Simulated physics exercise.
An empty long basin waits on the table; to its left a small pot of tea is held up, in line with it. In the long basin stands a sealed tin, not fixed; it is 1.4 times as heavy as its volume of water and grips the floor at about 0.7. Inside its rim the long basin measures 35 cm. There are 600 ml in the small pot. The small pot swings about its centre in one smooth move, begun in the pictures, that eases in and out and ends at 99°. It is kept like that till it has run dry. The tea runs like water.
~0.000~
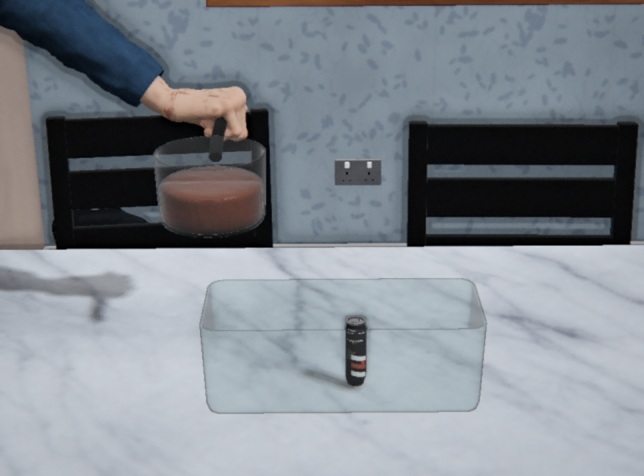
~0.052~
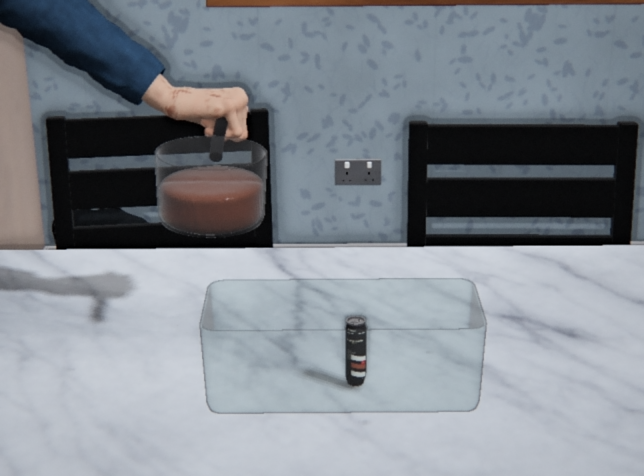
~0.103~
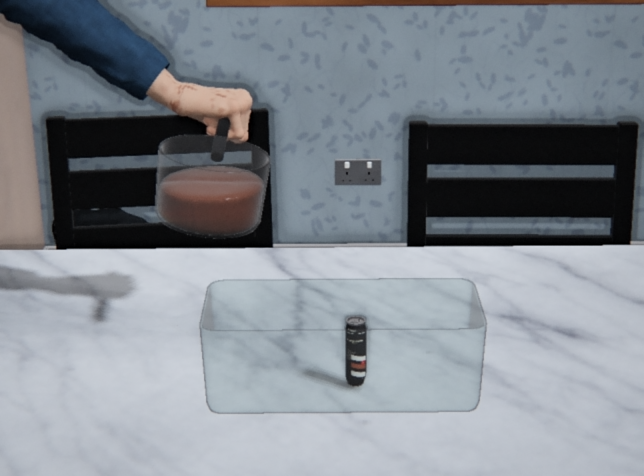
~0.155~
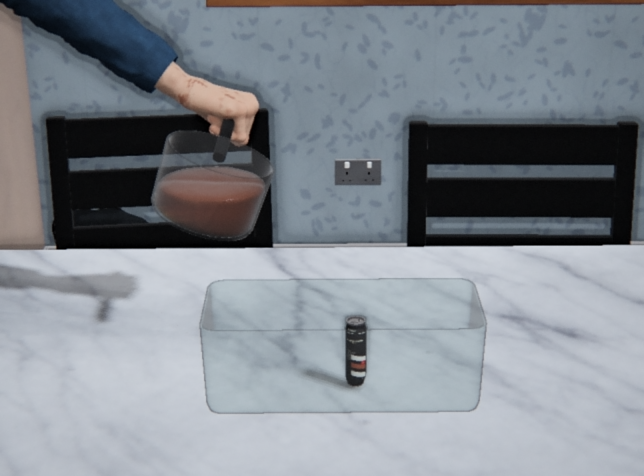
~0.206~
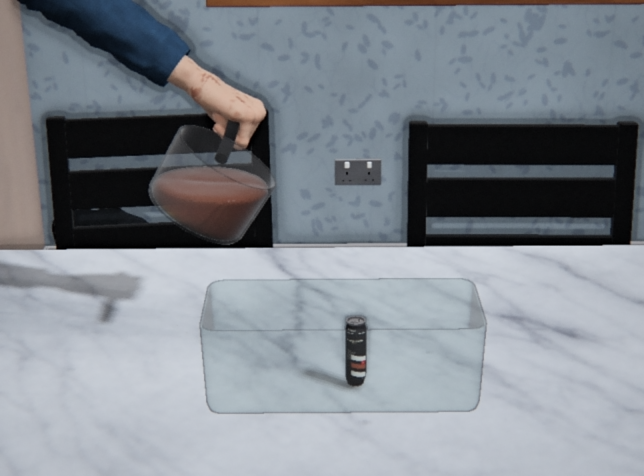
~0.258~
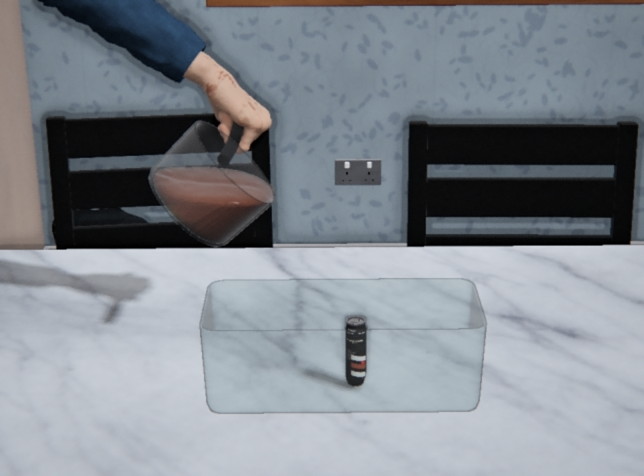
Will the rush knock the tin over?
The tin stays up.
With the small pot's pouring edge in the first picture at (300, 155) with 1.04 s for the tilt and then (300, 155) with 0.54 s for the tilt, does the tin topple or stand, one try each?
First it remains upright; then it falls.
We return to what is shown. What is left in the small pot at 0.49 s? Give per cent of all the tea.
About 38 per cent.
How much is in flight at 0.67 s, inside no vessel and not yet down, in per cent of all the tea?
Some 12 per cent.
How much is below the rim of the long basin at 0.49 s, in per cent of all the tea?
About 16 per cent.
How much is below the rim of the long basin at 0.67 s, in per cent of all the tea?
Some 74 per cent.
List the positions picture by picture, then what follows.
In the first frame, it leans 0°; its right rim is at (265, 154); the tea meets the walls at (160, 181) and (263, 181); the long basin's rim runs from (205, 306) to (480, 304); the tin's top is at (356, 323).
In the second frame, it leans 2°; its right rim is at (266, 156); the tea meets the walls at (160, 181) and (263, 181).
In the third frame, it leans 9°; its right rim is at (269, 162); the tea meets the walls at (160, 181) and (264, 181).
In the fourth frame, it leans 19°; its right rim is at (273, 172); the tea meets the walls at (159, 182) and (266, 182).
In the fifth frame, it leans 31°; its right rim is at (274, 185); the tea meets the walls at (155, 179) and (269, 185).
In the sixth frame, it leans 46°; its right rim is at (273, 200); the tea meets the walls at (154, 171) and (270, 189); 1 per cent is over the edge.
Then, 0.49 s in, the tilt is 97° and 38 per cent is still to pour; the tin stands where it began.
Then, 0.67 s in, the tilt is 99° and 14 per cent is still to pour; the tin stands where it began.
Then, 0.84 s in, the tilt is 99° and 4 per cent is still to pour; the tin stands where it began.
Then, 1.04 s in, the tilt is 99° and 1 per cent is still to pour; the tin stands where it began.
Finally, the tin stands where it began.
